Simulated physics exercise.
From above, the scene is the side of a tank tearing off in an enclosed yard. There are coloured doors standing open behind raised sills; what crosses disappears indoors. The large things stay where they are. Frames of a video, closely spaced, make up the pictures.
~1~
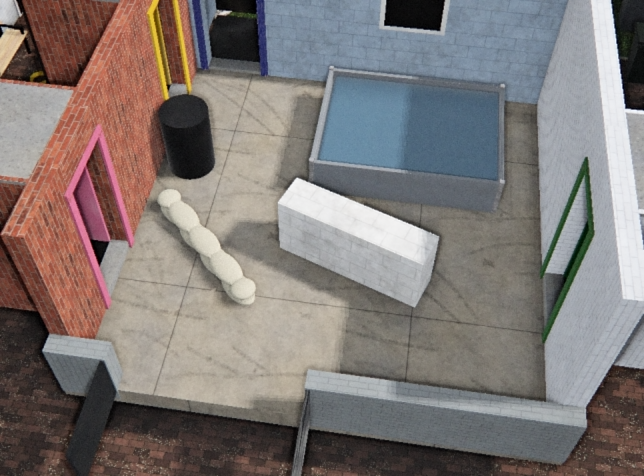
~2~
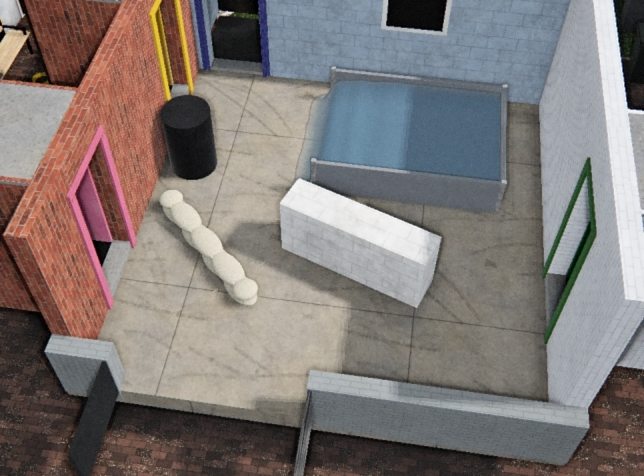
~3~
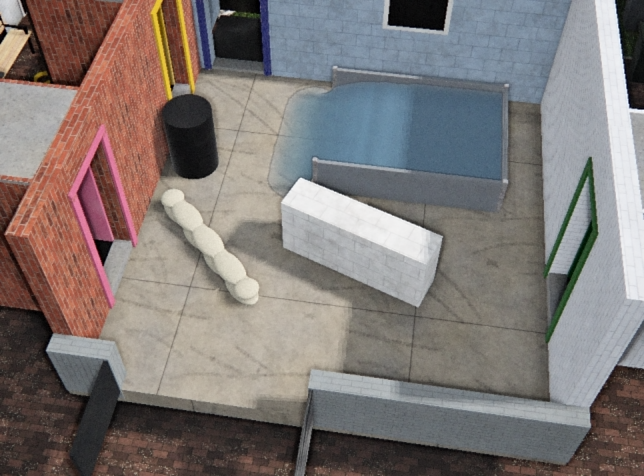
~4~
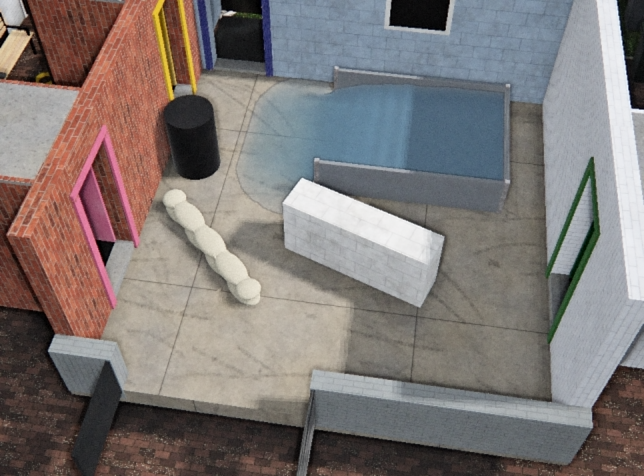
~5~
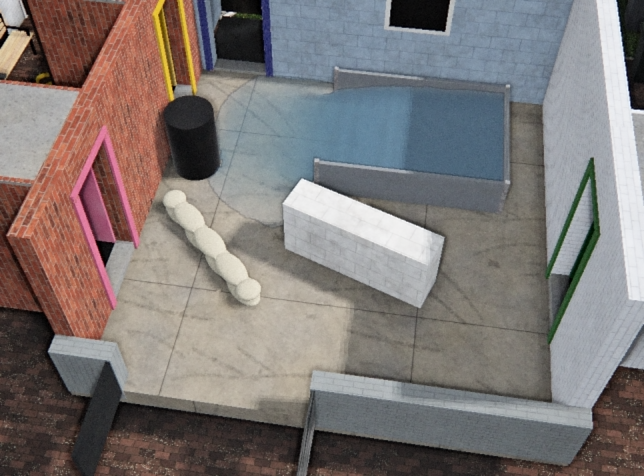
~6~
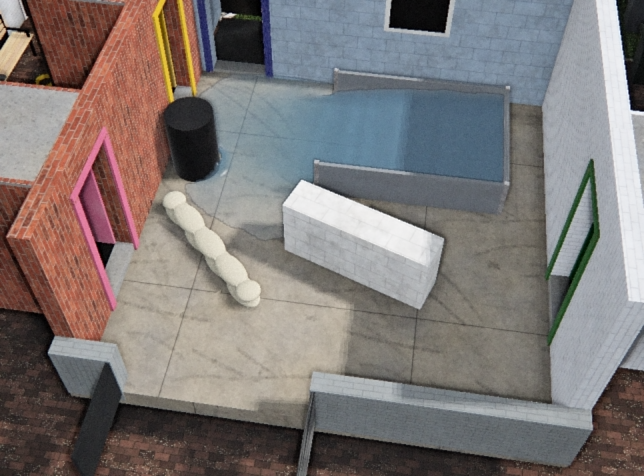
The video shows a walled yard with a water tank, a white block, a black cylinder and coloured door surrounds; the tank's left side opens, and water pours out leftward, spreading across the paved floor to the black cylinder.
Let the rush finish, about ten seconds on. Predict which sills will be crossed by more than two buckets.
The blue door will be; the yellow door will be; the pink door will not be; the green door will not be.
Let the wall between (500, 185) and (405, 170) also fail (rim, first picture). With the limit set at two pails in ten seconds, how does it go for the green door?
The green door exceeds the limit.
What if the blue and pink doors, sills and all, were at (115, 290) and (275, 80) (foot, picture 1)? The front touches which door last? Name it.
Answer: The green door.
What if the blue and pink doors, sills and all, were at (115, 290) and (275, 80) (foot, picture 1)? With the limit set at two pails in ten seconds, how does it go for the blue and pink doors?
Well, the blue one stays within bounds, and as for the pink one, it runs over.
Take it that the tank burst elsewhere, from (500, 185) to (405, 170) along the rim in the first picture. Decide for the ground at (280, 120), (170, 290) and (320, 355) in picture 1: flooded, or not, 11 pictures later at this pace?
In that order: Free of water, clear, free of water.
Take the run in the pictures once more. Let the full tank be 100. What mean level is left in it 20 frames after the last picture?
It works out to roughly 28 percent.
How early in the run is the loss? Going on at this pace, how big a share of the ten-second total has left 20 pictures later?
Around 50 percent.
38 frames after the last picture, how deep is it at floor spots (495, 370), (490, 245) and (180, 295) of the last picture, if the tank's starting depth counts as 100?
I'd put them at close to 8 per cent, then 0 per cent, then 2 per cent.
A moment on, water covers 25 % of the floor; the blue door wet at the sill, nothing in, the yellow door under two buckets in, the pink door not reached, the green door not reached.
Next, water covers 30 % of the floor; the blue door over two buckets in, the yellow door over two buckets in, the pink door wet at the sill, nothing in, the green door not reached.
Then, water covers 55 % of the floor; the blue door far over two buckets in, the yellow door far over two buckets in, the pink door wet at the sill, nothing in, the green door not reached.
Later, water covers 80 % of the floor; the blue door far over two buckets in, the yellow door far over two buckets in, the pink door wet at the sill, nothing in, the green door wet at the sill, nothing in.
In the end, water covers 90 % of the floor; the blue door far over two buckets in, the yellow door far over two buckets in, the pink door wet at the sill, nothing in, the green door wet at the sill, nothing in.
